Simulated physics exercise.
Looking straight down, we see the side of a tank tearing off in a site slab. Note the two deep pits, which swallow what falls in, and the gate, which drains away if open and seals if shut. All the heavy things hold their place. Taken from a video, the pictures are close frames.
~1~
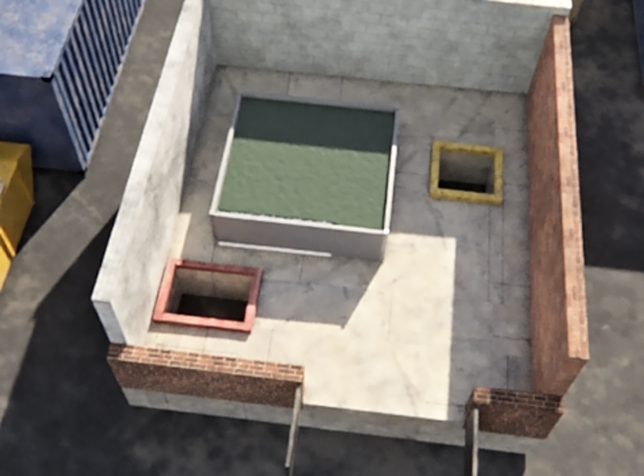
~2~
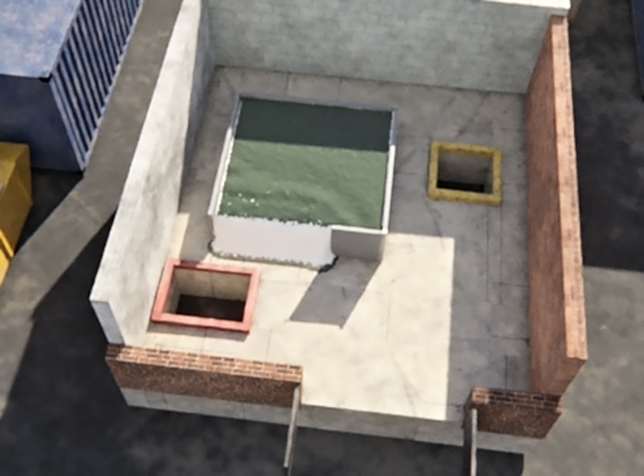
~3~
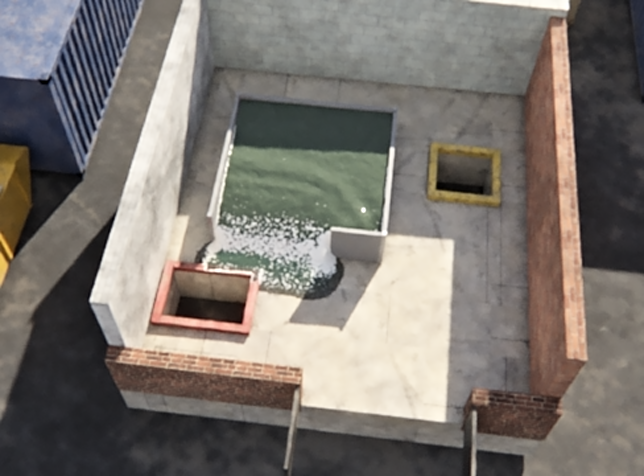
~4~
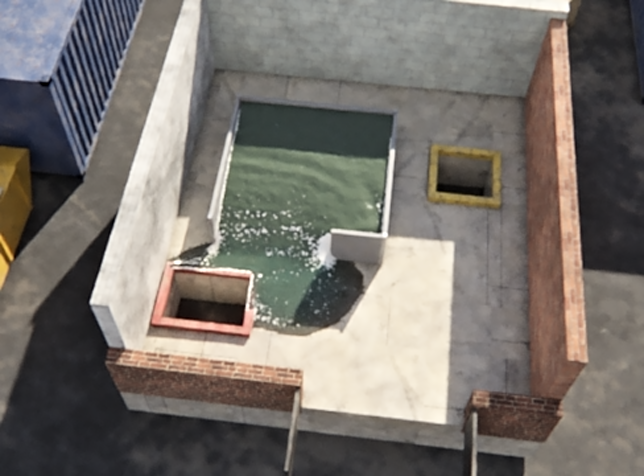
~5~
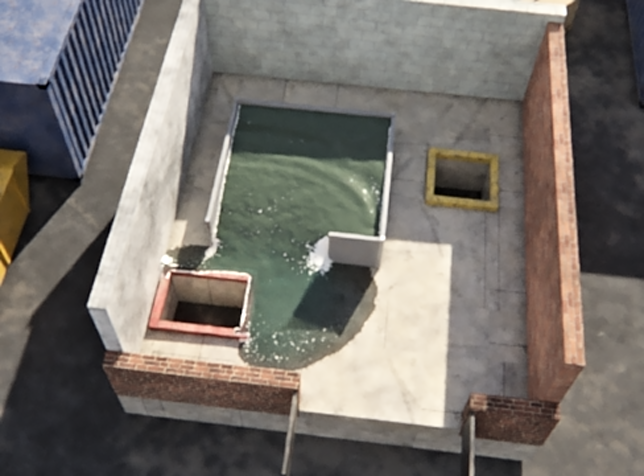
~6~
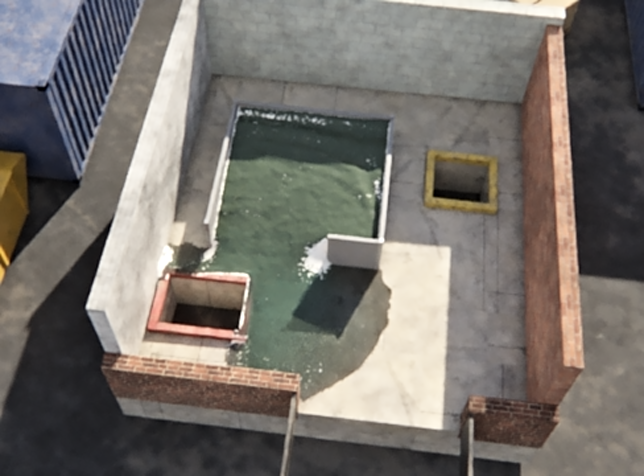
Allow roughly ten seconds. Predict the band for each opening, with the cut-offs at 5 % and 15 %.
Prediction: The gate falls above 15 %; the yellow pit falls below 5 %; the red pit falls above 15 %.
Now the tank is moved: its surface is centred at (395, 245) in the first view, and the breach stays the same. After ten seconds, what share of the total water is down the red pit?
Share for the red pit - 8 in a hundred.
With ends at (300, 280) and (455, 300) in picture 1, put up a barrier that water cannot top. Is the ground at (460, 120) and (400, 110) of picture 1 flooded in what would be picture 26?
Going by the list, I'd say kept clear of the flood, then kept clear of the flood.
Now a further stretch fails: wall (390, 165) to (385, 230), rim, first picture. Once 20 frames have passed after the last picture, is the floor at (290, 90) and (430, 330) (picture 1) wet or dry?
First spot spared, second spot submerged.
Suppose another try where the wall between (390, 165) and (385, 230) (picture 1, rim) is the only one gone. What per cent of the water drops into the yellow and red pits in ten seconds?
Near enough: Yellow 4 percent, red 4 percent.
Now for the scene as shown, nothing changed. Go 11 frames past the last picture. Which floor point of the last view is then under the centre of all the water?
Somewhere near (287, 240).
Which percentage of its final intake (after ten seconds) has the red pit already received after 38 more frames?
About 90 %.
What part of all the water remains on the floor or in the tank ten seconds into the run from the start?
My reckoning gives about 36 %.
A moment on, water covers 30 % of the floor; the gate 1 %, the yellow pit 0 %, the red pit 9 %.
Next, water covers 30 % of the floor; the gate 5 %, the yellow pit 0 %, the red pit 17 %.
Then, water covers 45 % of the floor; the gate 11 %, the yellow pit 0 %, the red pit 27 %.
Later, water covers 65 % of the floor; the gate 18 %, the yellow pit 0 %, the red pit 35 %.
In the end, water covers 90 % of the floor; the gate 25 %, the yellow pit 0 %, the red pit 39 %.
